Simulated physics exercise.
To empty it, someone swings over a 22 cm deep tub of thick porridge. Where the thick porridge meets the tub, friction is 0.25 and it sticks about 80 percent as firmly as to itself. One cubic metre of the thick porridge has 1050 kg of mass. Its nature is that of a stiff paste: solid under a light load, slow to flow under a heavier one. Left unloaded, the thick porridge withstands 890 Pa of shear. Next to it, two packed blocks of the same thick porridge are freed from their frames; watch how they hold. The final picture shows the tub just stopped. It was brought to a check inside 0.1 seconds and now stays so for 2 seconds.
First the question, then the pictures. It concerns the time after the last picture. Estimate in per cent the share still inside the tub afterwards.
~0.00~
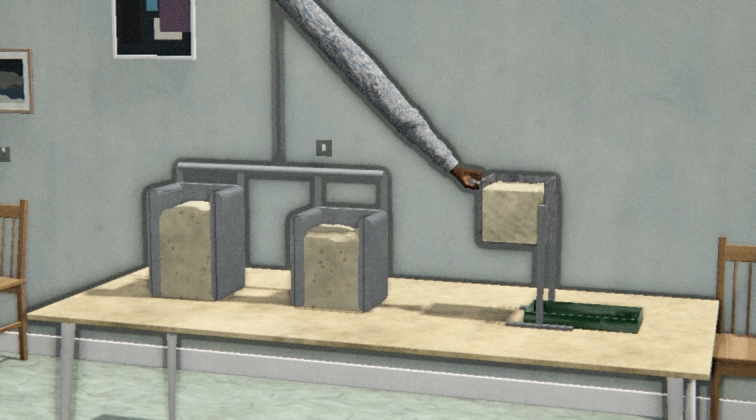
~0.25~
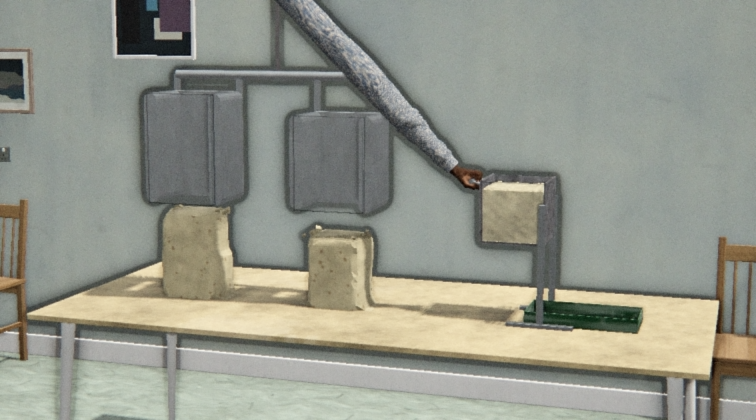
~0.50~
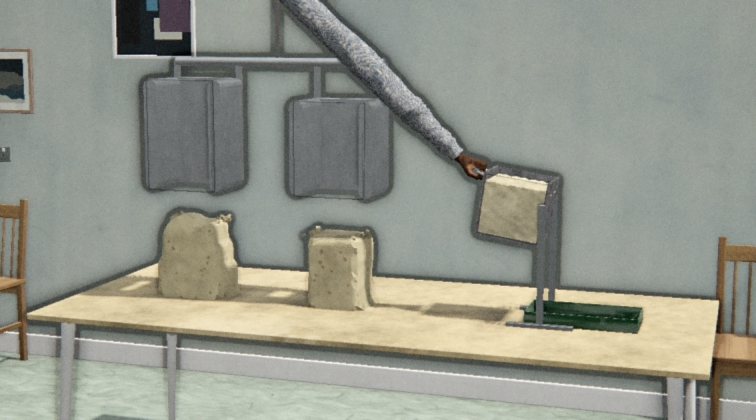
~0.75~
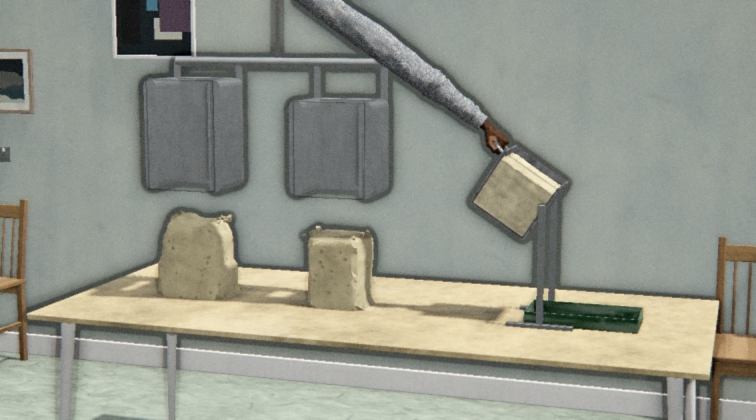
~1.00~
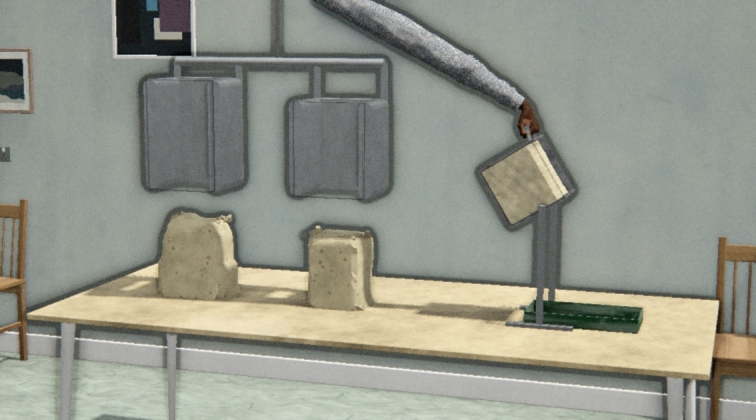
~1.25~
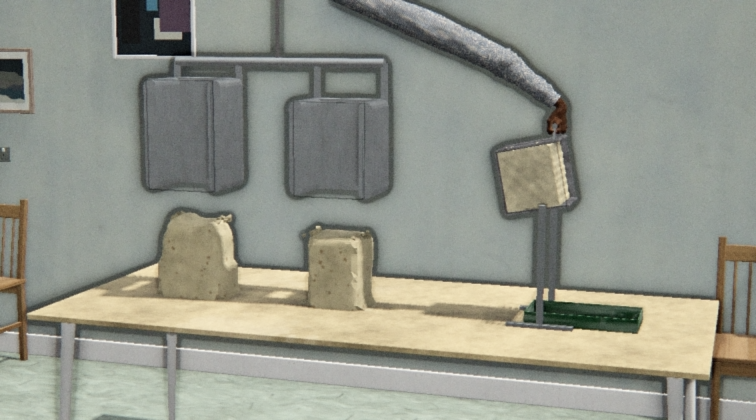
I would say about 100 percent.
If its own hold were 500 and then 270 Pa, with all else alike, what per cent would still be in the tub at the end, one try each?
Result: 100 % for the first case, 65 % for the second.
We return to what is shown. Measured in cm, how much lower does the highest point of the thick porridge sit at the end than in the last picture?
Roughly 0 cm.
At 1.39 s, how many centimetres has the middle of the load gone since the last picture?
Something like 0 cm, I'd say.
After 1.39 s, the tub is at 79 degrees and holds 100 %.
After 1.56 s, the tub is at 79 degrees and holds 100 %.
After 1.73 s, the tub is at 79 degrees and holds 100 %.
After 1.90 s, the tub is at 79 degrees and holds 100 %.
After 3.25 s, at the end, the tub is at 79 degrees and holds 100 %.
